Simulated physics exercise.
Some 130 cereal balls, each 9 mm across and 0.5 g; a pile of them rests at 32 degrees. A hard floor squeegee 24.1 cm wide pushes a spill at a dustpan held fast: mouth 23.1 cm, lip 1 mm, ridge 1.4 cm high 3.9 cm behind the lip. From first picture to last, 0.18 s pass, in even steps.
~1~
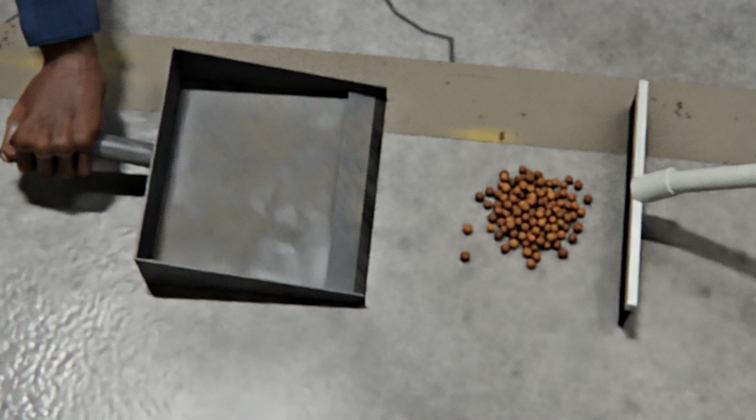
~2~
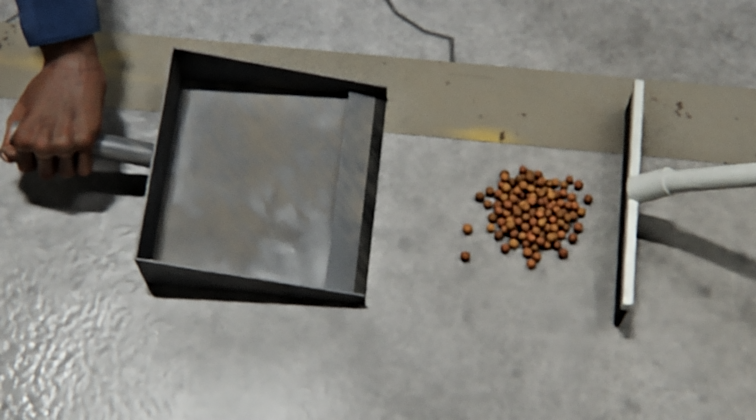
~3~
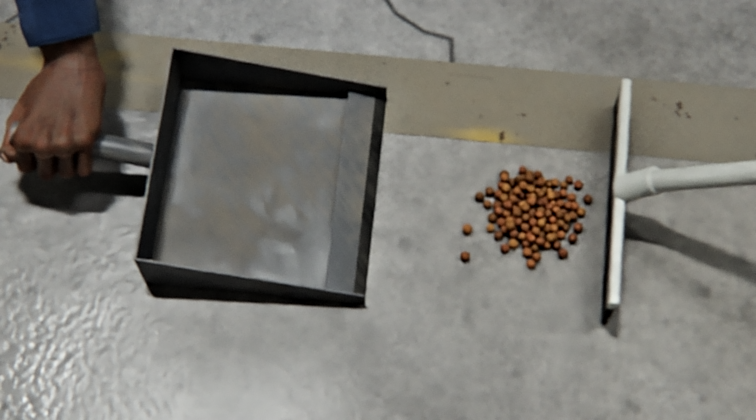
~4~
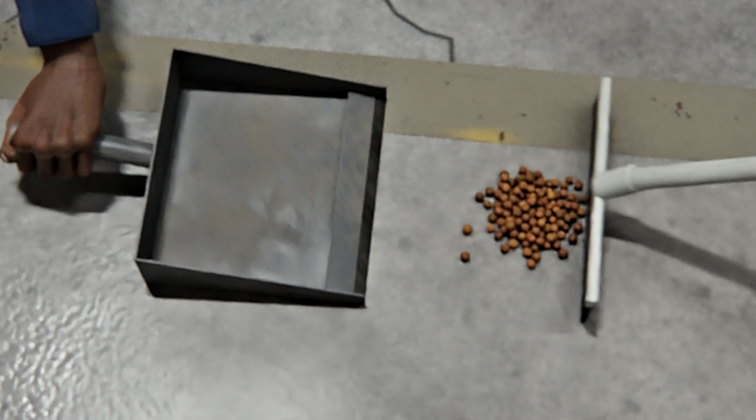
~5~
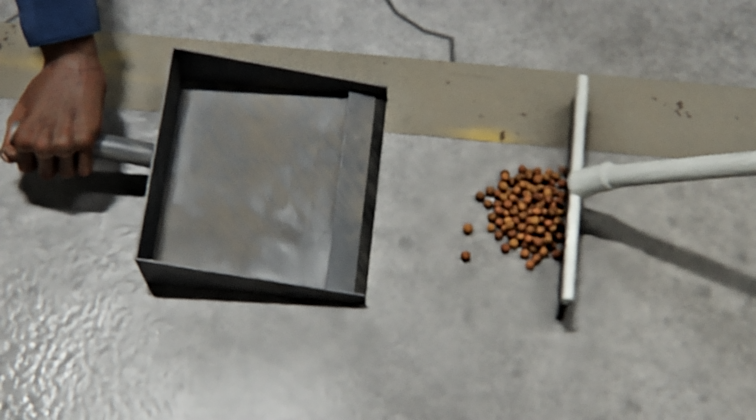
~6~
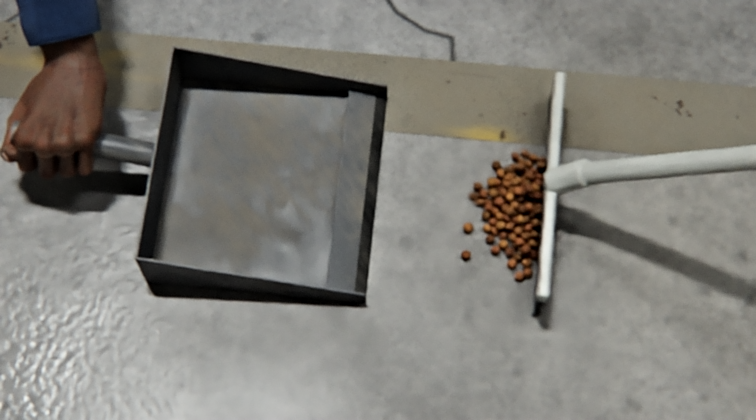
White squeegee blade sliding left across a grey floor into a pile of brown balls, bunching them, while a hand holds a dustpan still.
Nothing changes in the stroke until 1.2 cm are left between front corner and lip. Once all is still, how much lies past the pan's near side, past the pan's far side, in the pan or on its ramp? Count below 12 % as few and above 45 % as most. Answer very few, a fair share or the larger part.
Near side: Very few, far side: Very few, pan: The larger part.
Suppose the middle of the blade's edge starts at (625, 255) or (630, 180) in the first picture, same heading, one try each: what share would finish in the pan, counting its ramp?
Some 50 and 55 per cent.
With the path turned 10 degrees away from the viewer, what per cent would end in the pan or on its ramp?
Then about 60 per cent.
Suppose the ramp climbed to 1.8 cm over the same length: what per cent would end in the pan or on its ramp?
It would be near 50 per cent.
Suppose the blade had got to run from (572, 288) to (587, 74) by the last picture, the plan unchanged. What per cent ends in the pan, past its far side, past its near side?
Pan 55, far 0, near 0.
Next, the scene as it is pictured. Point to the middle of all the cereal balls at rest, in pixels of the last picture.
At about (369, 190).
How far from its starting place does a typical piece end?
Some 18 cm.
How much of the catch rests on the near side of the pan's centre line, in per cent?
Some 50 per cent.
Then, 0.13 s after the last picture, middle of the blade 9 cm from the lip; 0 % over the lip, far side 0 %, near side 0 %.
Then, 0.22 s after the last picture, middle of the blade 3 cm from the lip; 15 % over the lip, far side 0 %, near side 0 %.
Then, 0.44 s after the last picture, middle of the blade 1 cm from the lip; 60 % over the lip, far side 0 %, near side 0 %.
In the end, near side 0 %, far side 0 %, pan 55 %, in front of the lip or behind the blade 40 %.
